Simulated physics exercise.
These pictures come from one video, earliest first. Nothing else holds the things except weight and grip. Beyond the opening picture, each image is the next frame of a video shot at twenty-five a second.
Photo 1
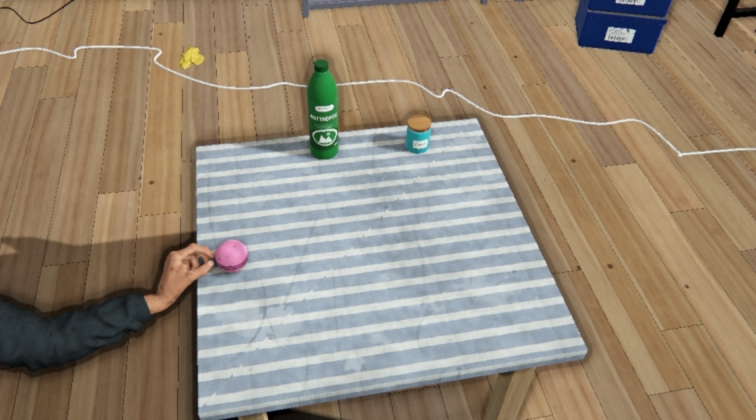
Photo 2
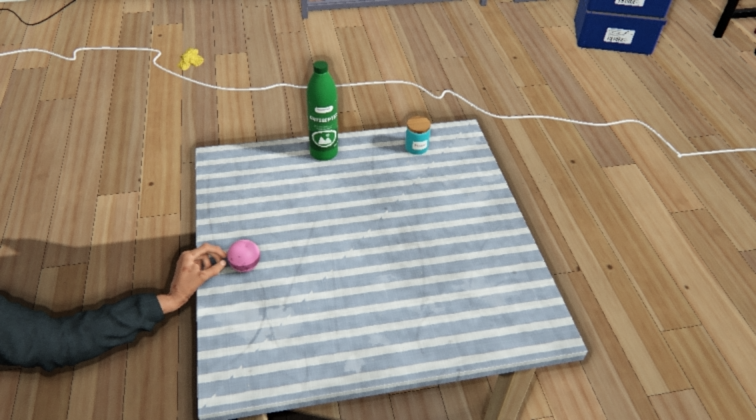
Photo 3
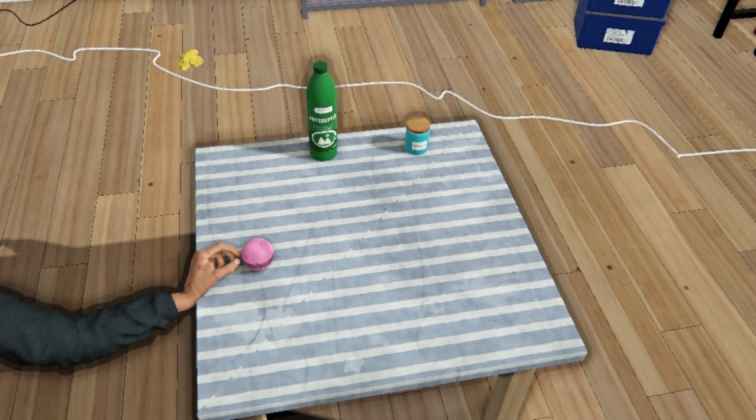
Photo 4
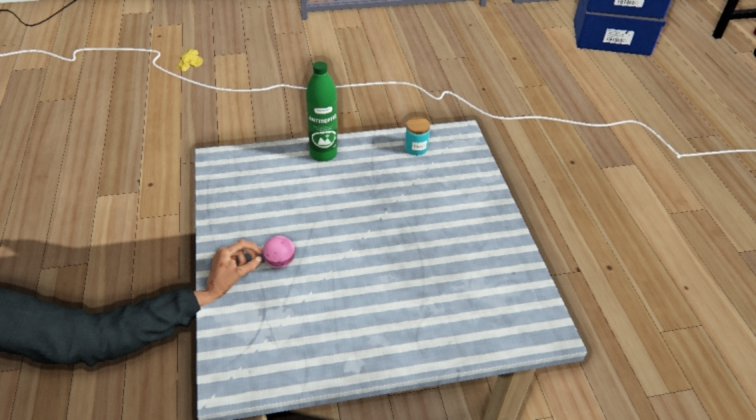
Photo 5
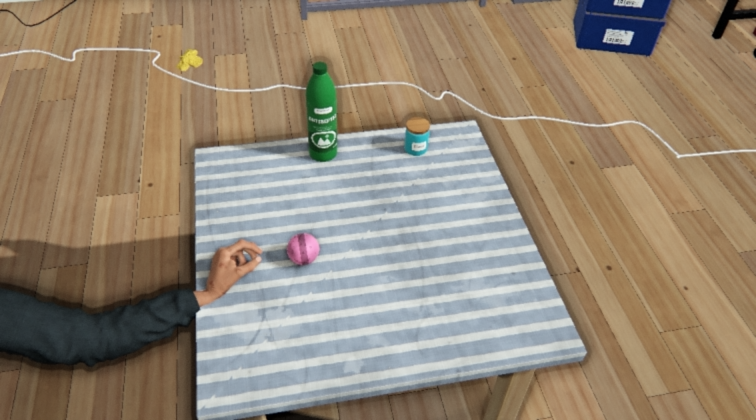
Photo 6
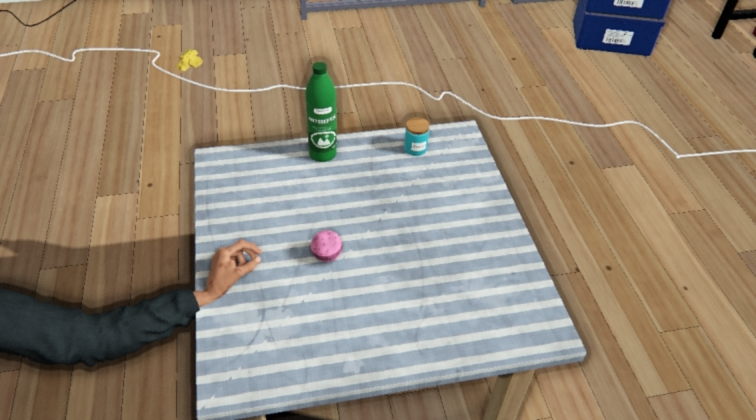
A hand in a dark sleeve reaches in from the left over a table with a blue-and-white striped top, seen from above in a wood-floored room. A green bottle and a small teal jar with a brown lid stand along the far edge. The hand moves a pink ball rightward, then stays still as the ball rolls away to the right, the camera steady.
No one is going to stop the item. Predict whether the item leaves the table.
It leaves the table.
Then, 0.30 s after the last picture, pink ball rolled well along near (486, 226).
Then, 0.70 s after the last picture, pink ball now off the table.
Then, 1.00 s after the last picture, things are still on the move.
By the end, off the table, pink ball.
